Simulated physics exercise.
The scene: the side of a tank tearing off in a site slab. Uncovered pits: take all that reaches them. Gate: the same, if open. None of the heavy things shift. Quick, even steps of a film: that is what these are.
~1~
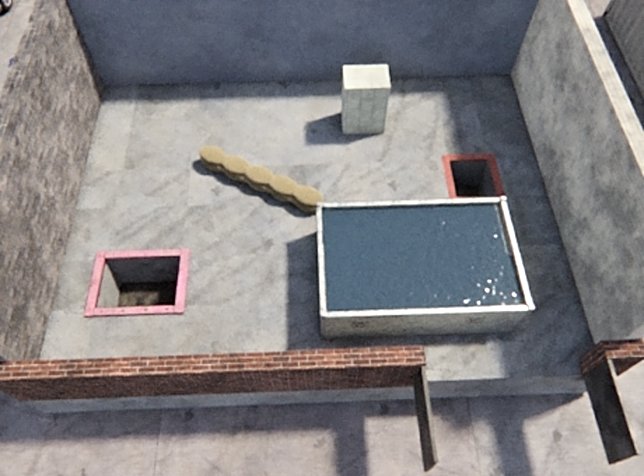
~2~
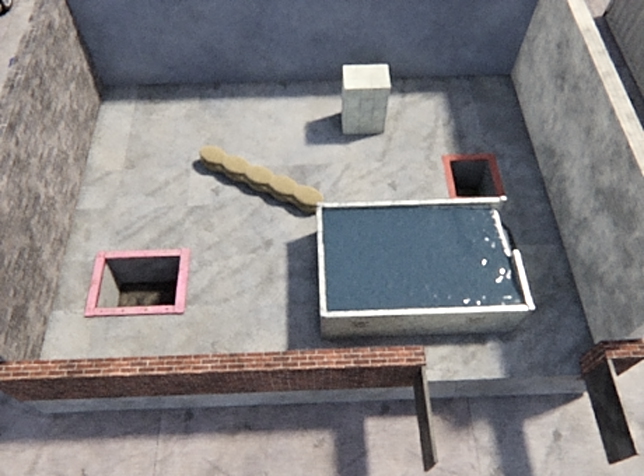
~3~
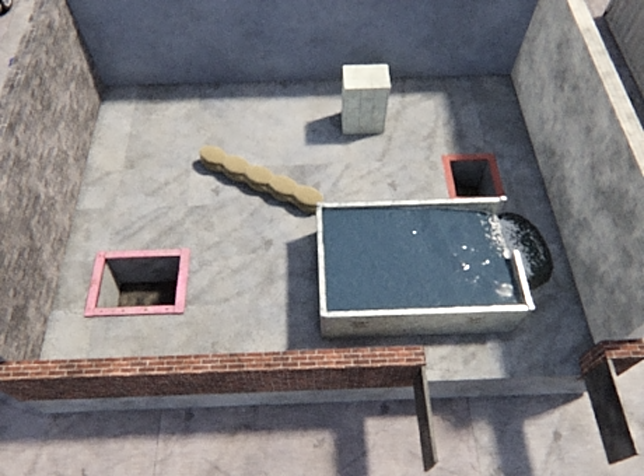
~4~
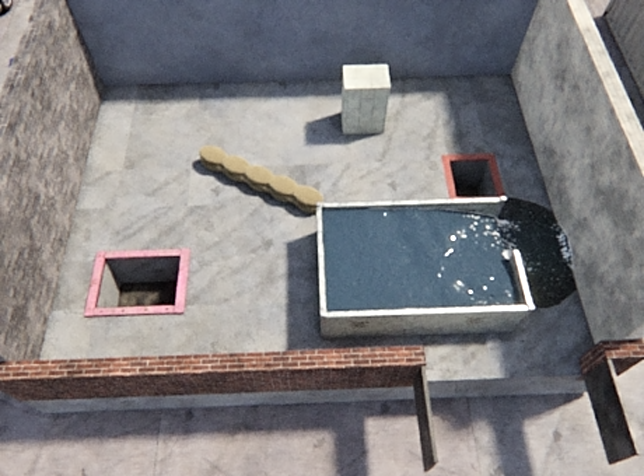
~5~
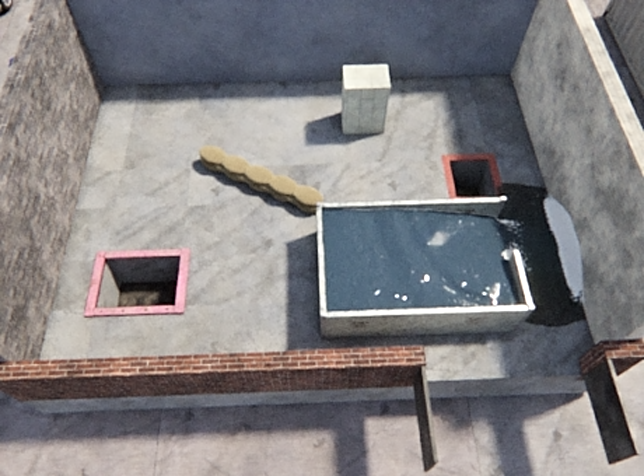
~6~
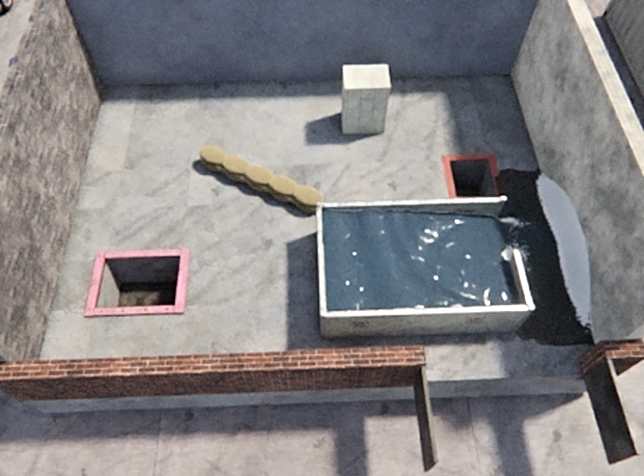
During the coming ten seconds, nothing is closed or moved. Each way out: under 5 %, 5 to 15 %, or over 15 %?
Gate over 15 %; red pit 5 to 15 %; pink pit under 5 %.
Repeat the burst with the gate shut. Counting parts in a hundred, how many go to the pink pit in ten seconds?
Roughly 4 per cent ends up in the pink pit.
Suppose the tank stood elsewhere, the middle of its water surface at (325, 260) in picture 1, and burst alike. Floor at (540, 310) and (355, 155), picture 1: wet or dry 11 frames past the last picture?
Taking the two spots in the order asked: The first is waterlogged and the second is left untouched.
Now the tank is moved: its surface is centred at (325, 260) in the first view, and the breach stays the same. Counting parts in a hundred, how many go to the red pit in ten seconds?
The red pit takes 15 per cent.
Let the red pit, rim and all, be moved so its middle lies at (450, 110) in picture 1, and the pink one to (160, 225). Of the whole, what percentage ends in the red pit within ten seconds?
The red pit takes 25 per cent.
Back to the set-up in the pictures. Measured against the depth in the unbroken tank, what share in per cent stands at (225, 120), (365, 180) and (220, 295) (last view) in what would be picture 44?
Going place by place: 4 %, 2 % and 0 %.
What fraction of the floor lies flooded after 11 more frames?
Estimated share: About 20 %.
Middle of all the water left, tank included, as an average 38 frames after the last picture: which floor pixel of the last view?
Close to (402, 214), I reckon.
A moment on, water covers 10 % of the floor; the gate 0 %, the red pit 0 %, the pink pit 0 %.
Next, water covers 20 % of the floor; the gate 4 %, the red pit 1 %, the pink pit 0 %.
Then, water covers 30 % of the floor; the gate 11 %, the red pit 3 %, the pink pit 0 %.
Later, water covers 55 % of the floor; the gate 19 %, the red pit 6 %, the pink pit 0 %.
In the end, water covers 80 % of the floor; the gate 27 %, the red pit 9 %, the pink pit 0 %.
